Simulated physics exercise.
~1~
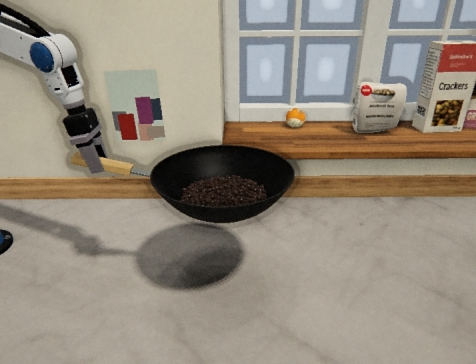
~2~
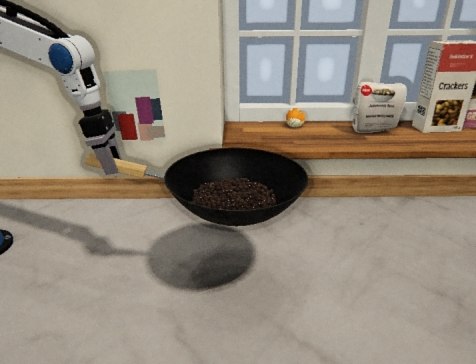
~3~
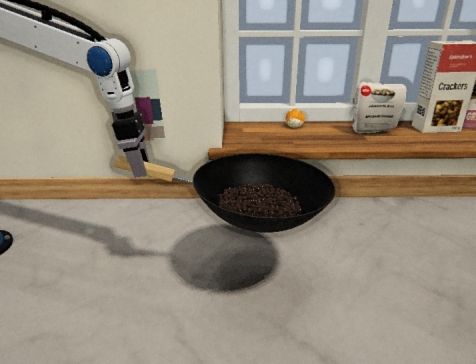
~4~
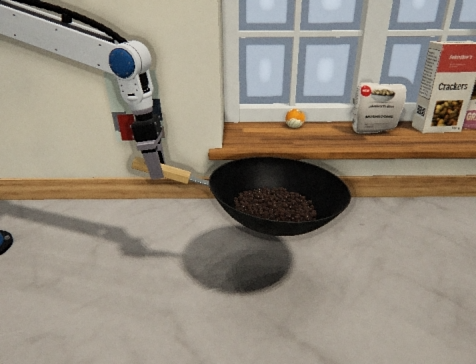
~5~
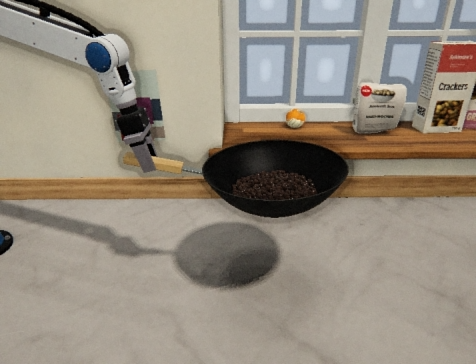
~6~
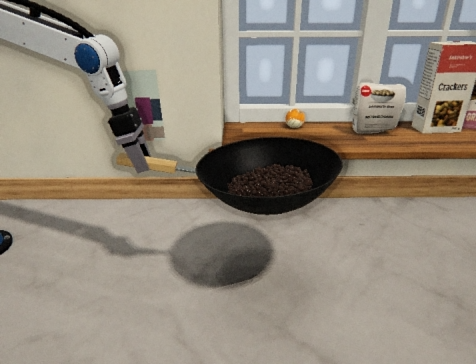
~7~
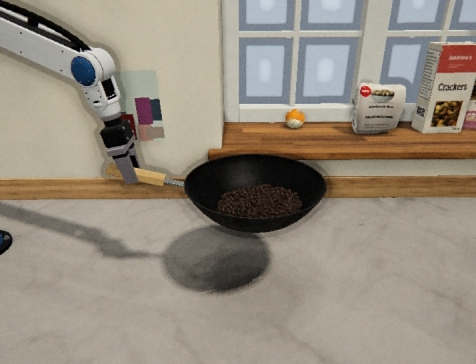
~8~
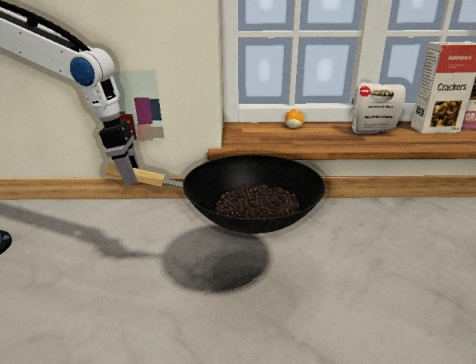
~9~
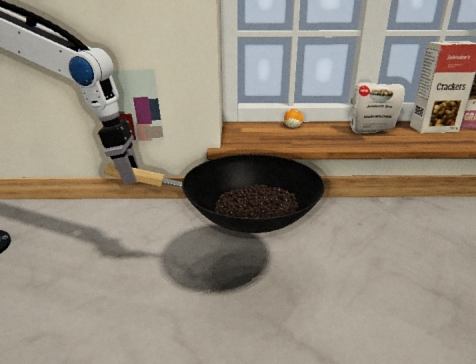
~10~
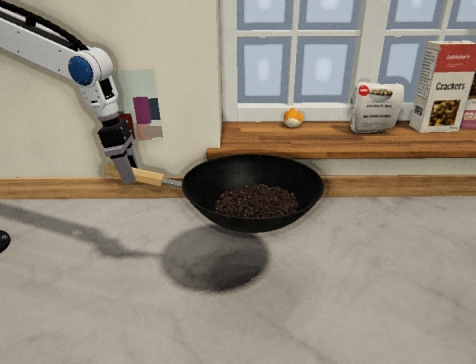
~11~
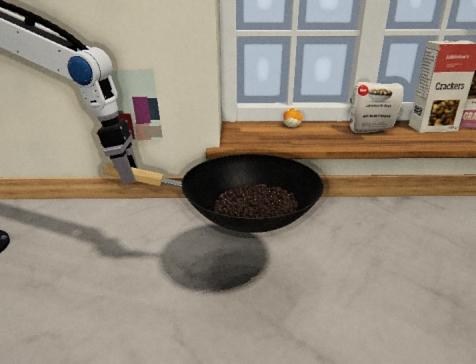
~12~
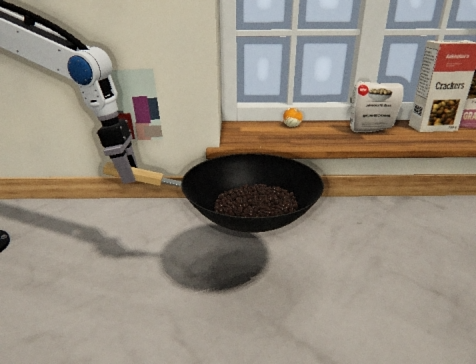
Robot gripper carrying a black wok of dark beans rightward above a marble counter, easing back left and holding it still, beans inside.
